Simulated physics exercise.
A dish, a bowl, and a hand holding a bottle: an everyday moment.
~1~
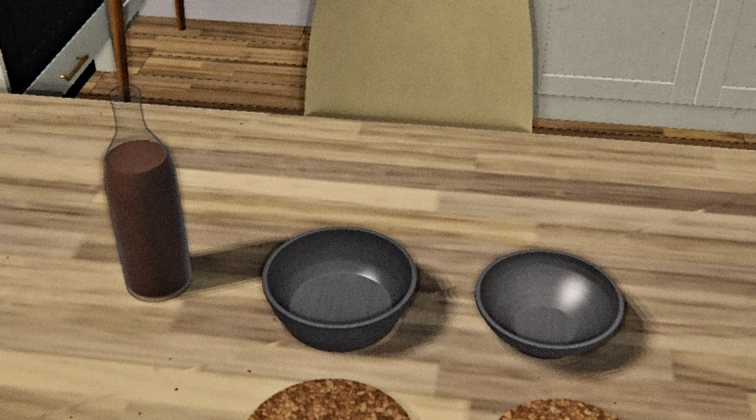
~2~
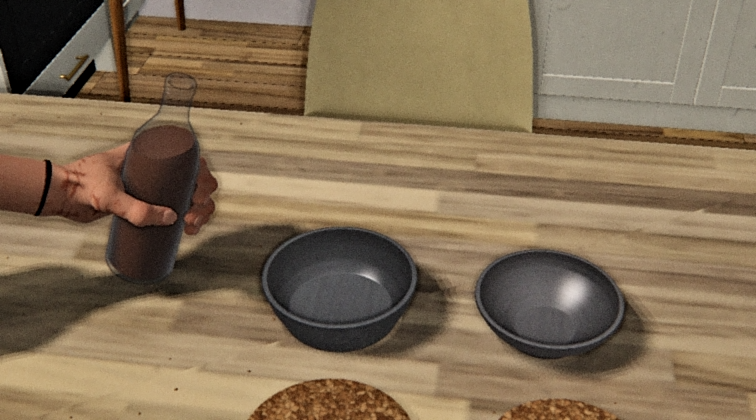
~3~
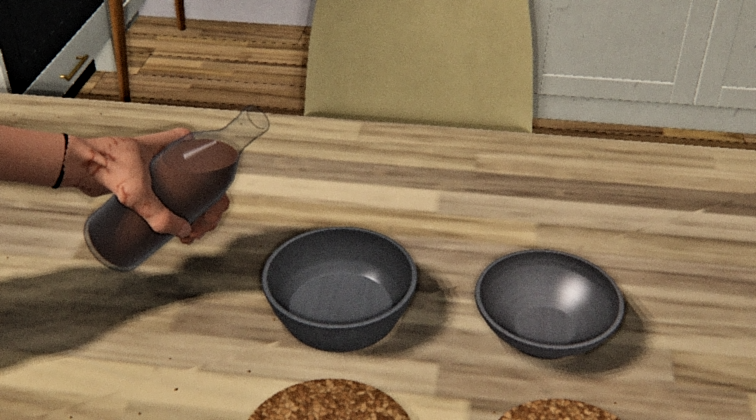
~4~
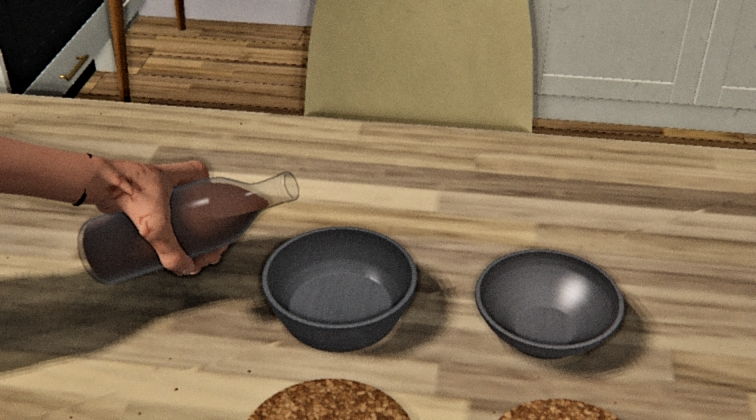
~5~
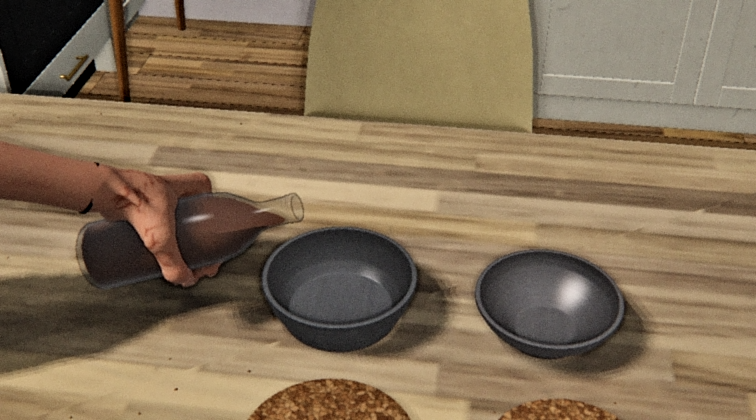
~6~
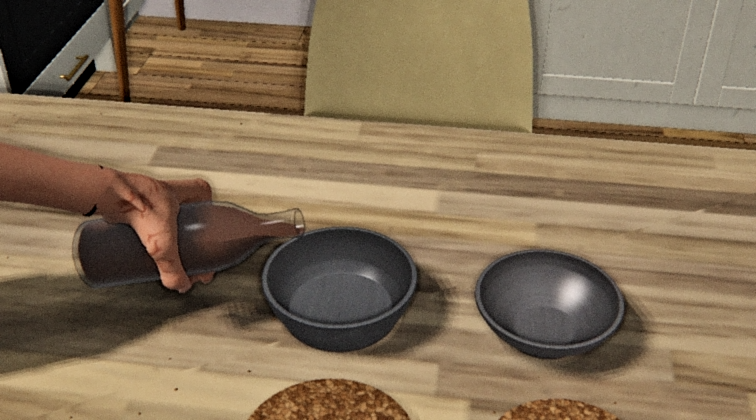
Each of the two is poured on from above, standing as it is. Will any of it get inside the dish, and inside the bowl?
In order: The dish gets some inside; the bowl gets some inside.
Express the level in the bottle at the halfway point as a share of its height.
I'd put it near 35 percent.
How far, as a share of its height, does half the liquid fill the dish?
It ends up near 50 percent full.
A moment on, the cocoa goes into the dish.
Further on, the cocoa goes into the bowl.
When it is over, the dish has its share inside; the bowl has its share inside.
